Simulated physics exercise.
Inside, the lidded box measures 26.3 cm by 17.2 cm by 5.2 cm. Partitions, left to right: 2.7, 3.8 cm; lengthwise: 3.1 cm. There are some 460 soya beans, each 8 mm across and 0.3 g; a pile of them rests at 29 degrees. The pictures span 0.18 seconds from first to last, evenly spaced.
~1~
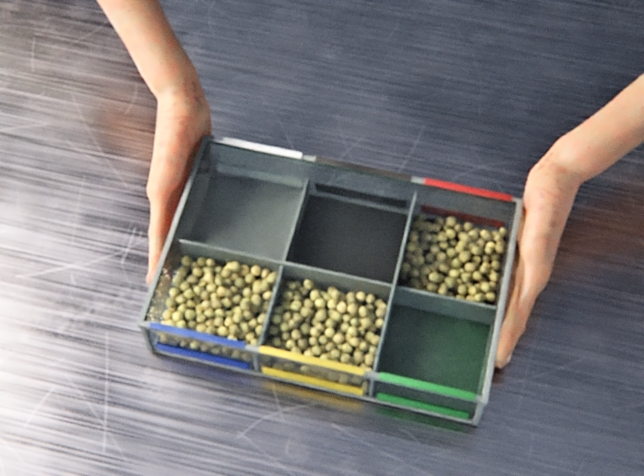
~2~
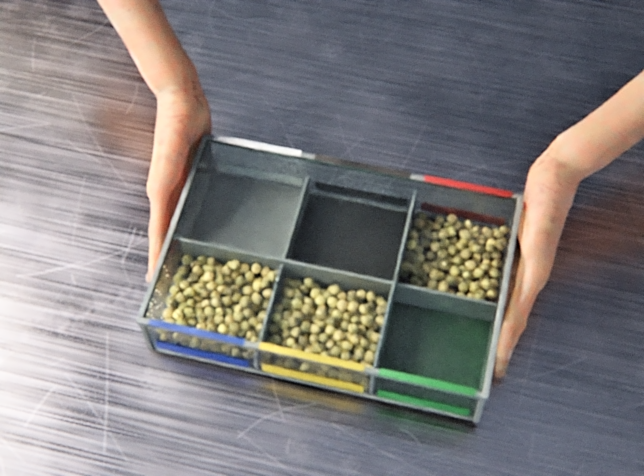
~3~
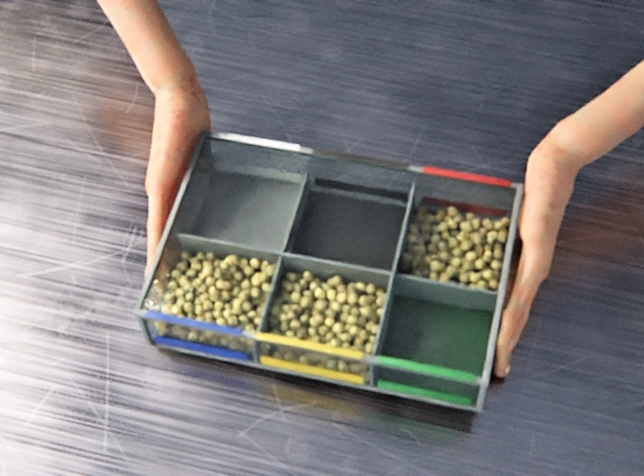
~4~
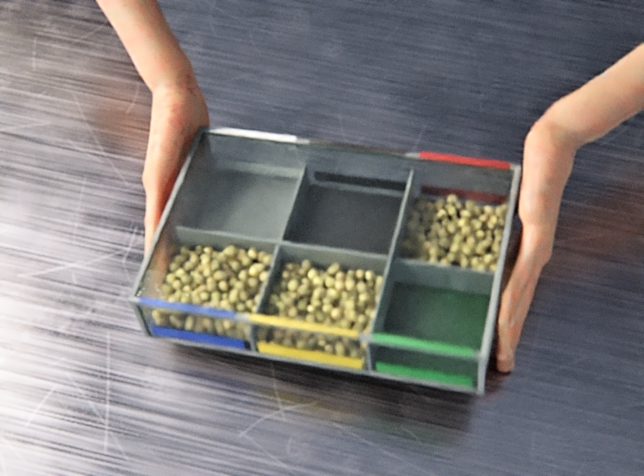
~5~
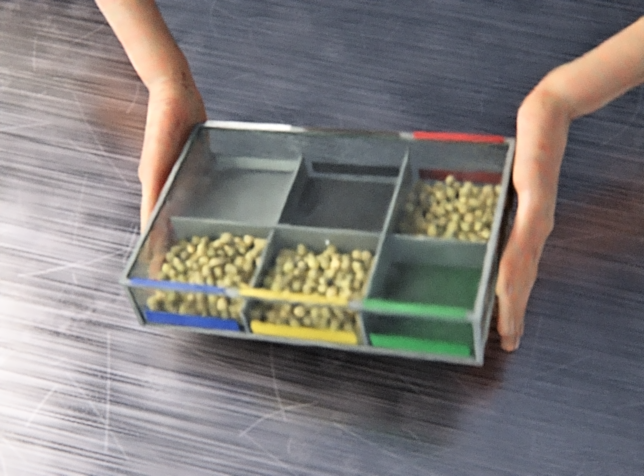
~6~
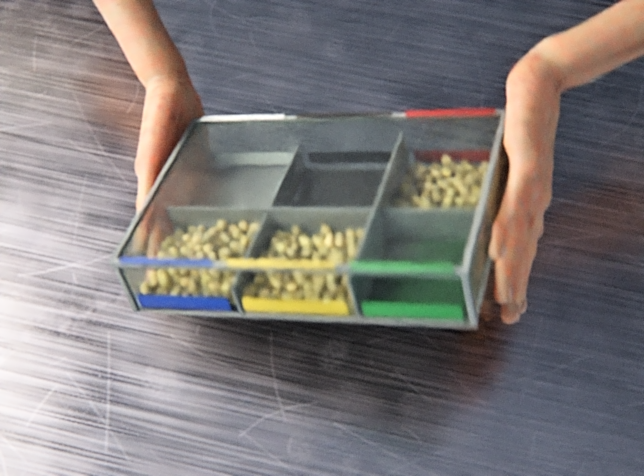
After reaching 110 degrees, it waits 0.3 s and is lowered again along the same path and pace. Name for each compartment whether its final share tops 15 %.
Red compartment: Beats the threshold, blue compartment: Beats the threshold, green compartment: Fails to beat the threshold, yellow compartment: Fails to beat the threshold, white compartment: Beats the threshold, black compartment: Fails to beat the threshold.
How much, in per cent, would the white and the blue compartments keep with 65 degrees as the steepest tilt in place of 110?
White 25 %, blue 30 %.
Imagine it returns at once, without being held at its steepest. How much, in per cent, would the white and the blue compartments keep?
In per cent: White 50; blue 20.
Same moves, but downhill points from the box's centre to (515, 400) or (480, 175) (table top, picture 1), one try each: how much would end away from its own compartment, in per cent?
Around 45 % for the first direction, around 70 % for the second.
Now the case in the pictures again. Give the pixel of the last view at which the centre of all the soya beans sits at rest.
In the last view, approximately (246, 213).
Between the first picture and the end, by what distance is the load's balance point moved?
The balance point ends up some 7.5 centimetres from where it began.
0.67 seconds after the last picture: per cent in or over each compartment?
Red = 25, blue = 25, green = 0, yellow = 5, white = 45, black = 0 (per cent).
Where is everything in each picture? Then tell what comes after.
In the first frame, box tilt 0 degrees, front corners at (144, 322) and (482, 398); red 30 %, blue 40 %, yellow 35 %.
In the second frame, box tilt 1 degrees, front corners at (143, 319) and (483, 393).
In the third frame, box tilt 4 degrees, front corners at (140, 312) and (483, 379), lowest corner left back.
In the fourth frame, box tilt 10 degrees, front corners at (135, 299) and (481, 354), lowest corner left back.
In the fifth frame, box tilt 17 degrees, front corners at (126, 281) and (475, 315), lowest corner left back.
In the sixth frame, box tilt 24 degrees, front corners at (116, 261) and (463, 270), lowest corner left back; red 30 %, blue 40 %, yellow 35 %.
Then, 0.67 s after the last picture, tilt 110 degrees; red 25 %, blue 25 %, yellow 5 %, white 45 %.
Then, 1.12 s after the last picture, tilt 61 degrees; red 25 %, blue 20 %, white 55 %.
Then, 1.64 s after the last picture, tilt 0 degrees; red 25 %, blue 20 %, white 55 %.
In the end, red 25 %, blue 20 %, green 0 %, yellow 0 %, white 55 %, black 0 %.
